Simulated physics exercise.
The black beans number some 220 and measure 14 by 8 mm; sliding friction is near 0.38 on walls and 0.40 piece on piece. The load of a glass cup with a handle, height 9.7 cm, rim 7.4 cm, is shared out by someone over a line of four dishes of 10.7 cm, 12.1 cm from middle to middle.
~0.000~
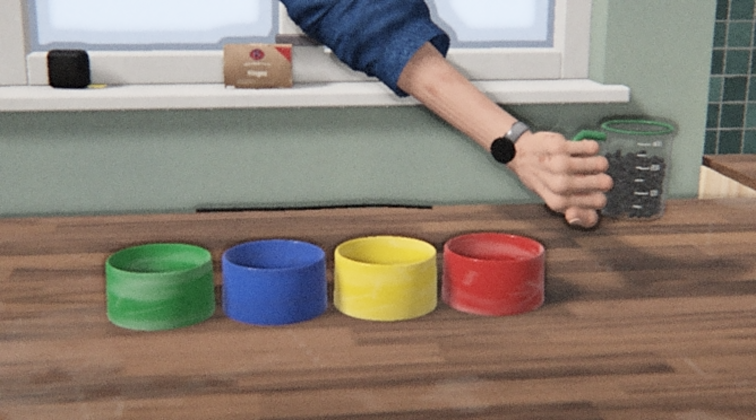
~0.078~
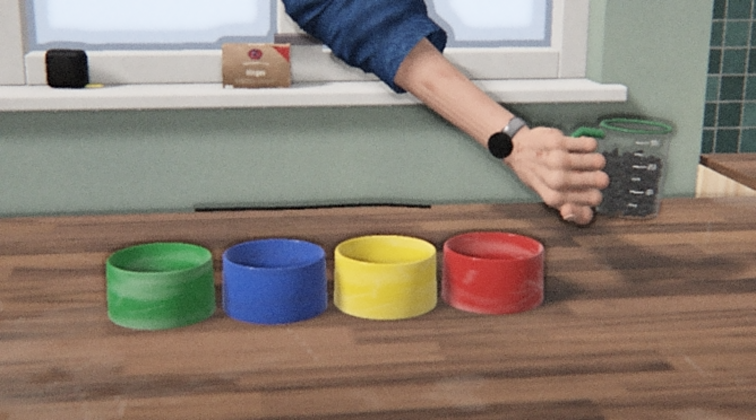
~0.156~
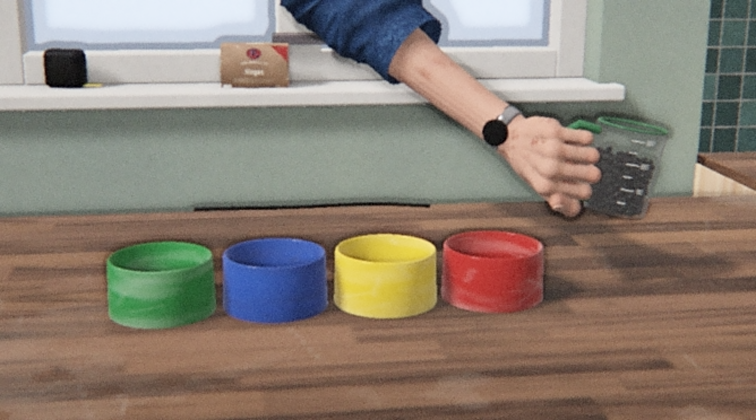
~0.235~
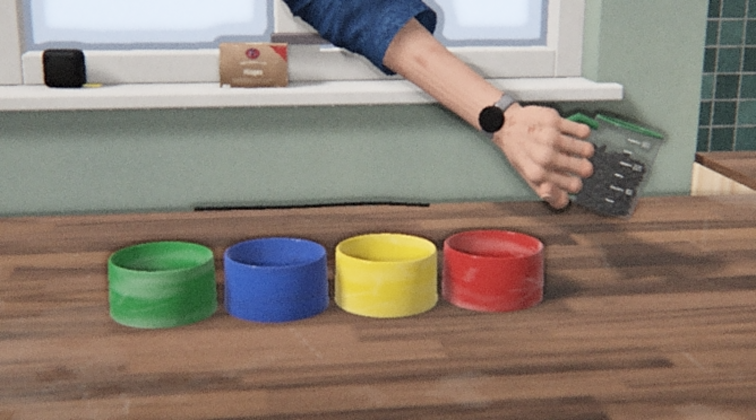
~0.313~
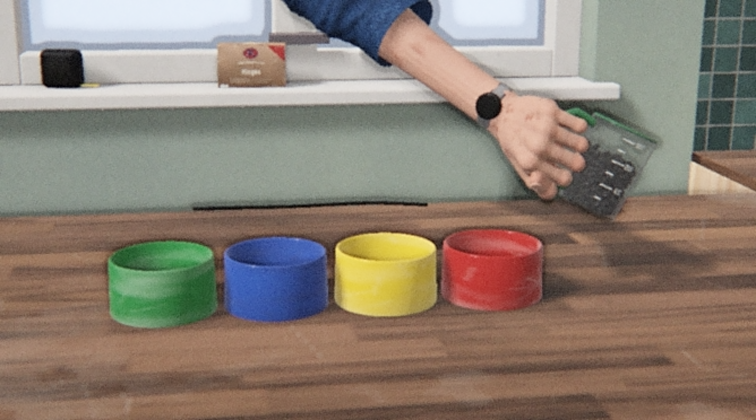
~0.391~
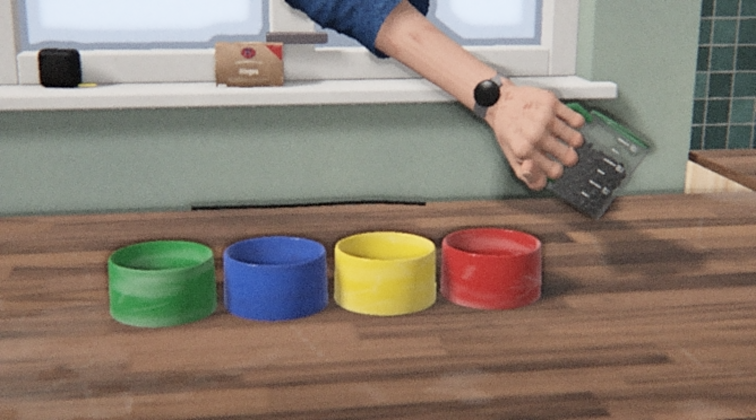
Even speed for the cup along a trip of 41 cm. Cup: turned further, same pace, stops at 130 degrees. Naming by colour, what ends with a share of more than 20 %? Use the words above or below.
Red - above; blue - below; green - below; yellow - below; counter - above.
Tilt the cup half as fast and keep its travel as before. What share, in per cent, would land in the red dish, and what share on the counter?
In that case the red dish gets 30 and the counter gets 20.
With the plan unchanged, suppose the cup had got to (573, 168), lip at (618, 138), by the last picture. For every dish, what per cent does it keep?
Kept per dish: Red = 0, blue = 60, green = 0, yellow = 30.
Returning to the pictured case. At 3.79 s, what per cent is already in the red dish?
55 %.
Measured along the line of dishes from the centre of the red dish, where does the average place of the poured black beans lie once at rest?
Some 6 centimetres out on the right-hand side of that dish.
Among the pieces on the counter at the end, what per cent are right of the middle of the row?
Estimated share comes to about 100 per cent.
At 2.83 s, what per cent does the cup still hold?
Around 0 in a hundred.
After 1.85 s, tilt 130 degrees; cup holds 0 %, red 55 %.
After 2.83 s, tilt 130 degrees; cup holds 0 %, red 55 %.
After 3.79 s, tilt 130 degrees; cup holds 0 %, red 55 %.
In the end, at 4.1 s, red 55 %, blue 0 %, green 0 %, yellow 0 %, counter 45 %.
